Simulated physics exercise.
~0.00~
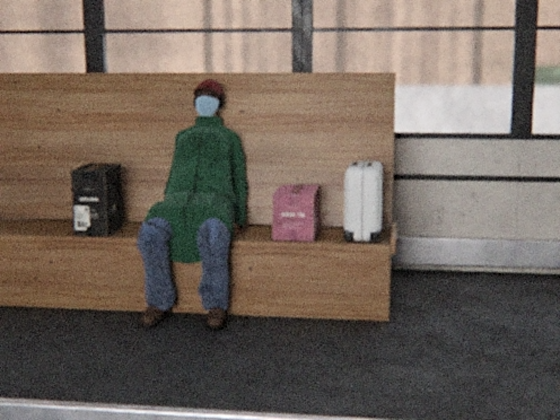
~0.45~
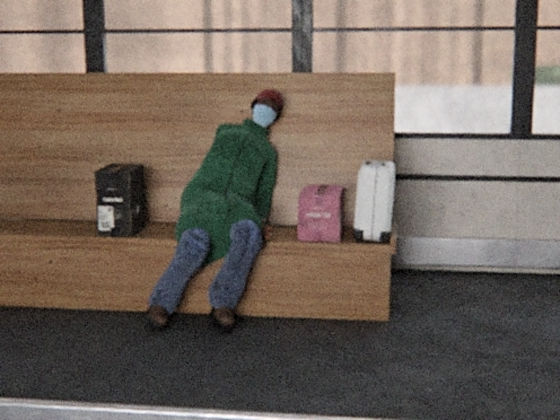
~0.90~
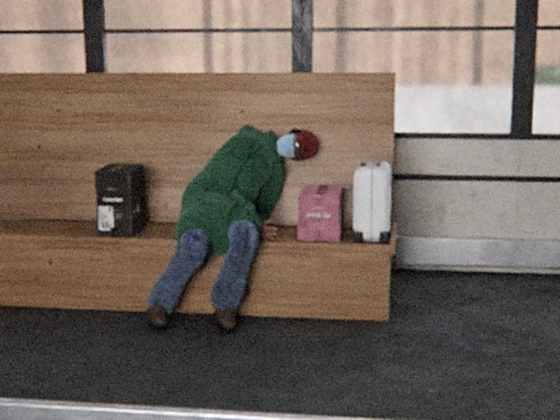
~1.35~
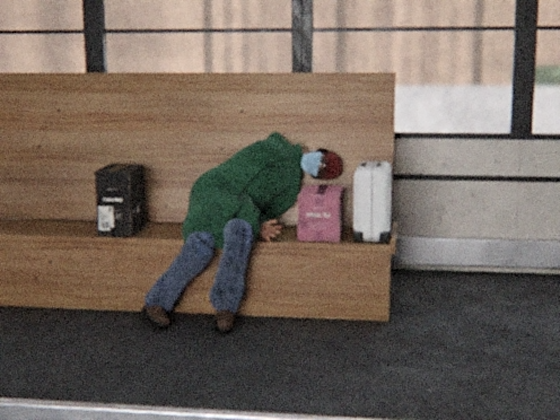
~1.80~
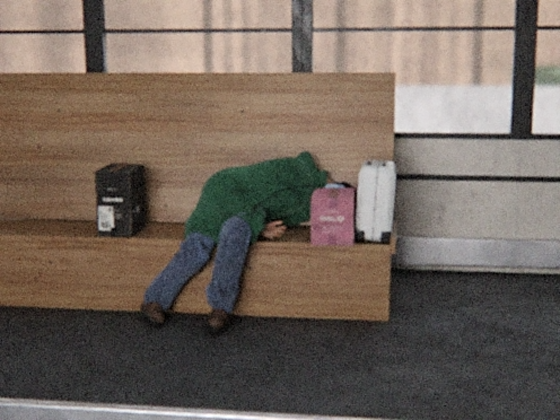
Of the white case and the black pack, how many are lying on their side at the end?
None of them are lying on their side, as the white case and the black pack both still stand upright on the seat.
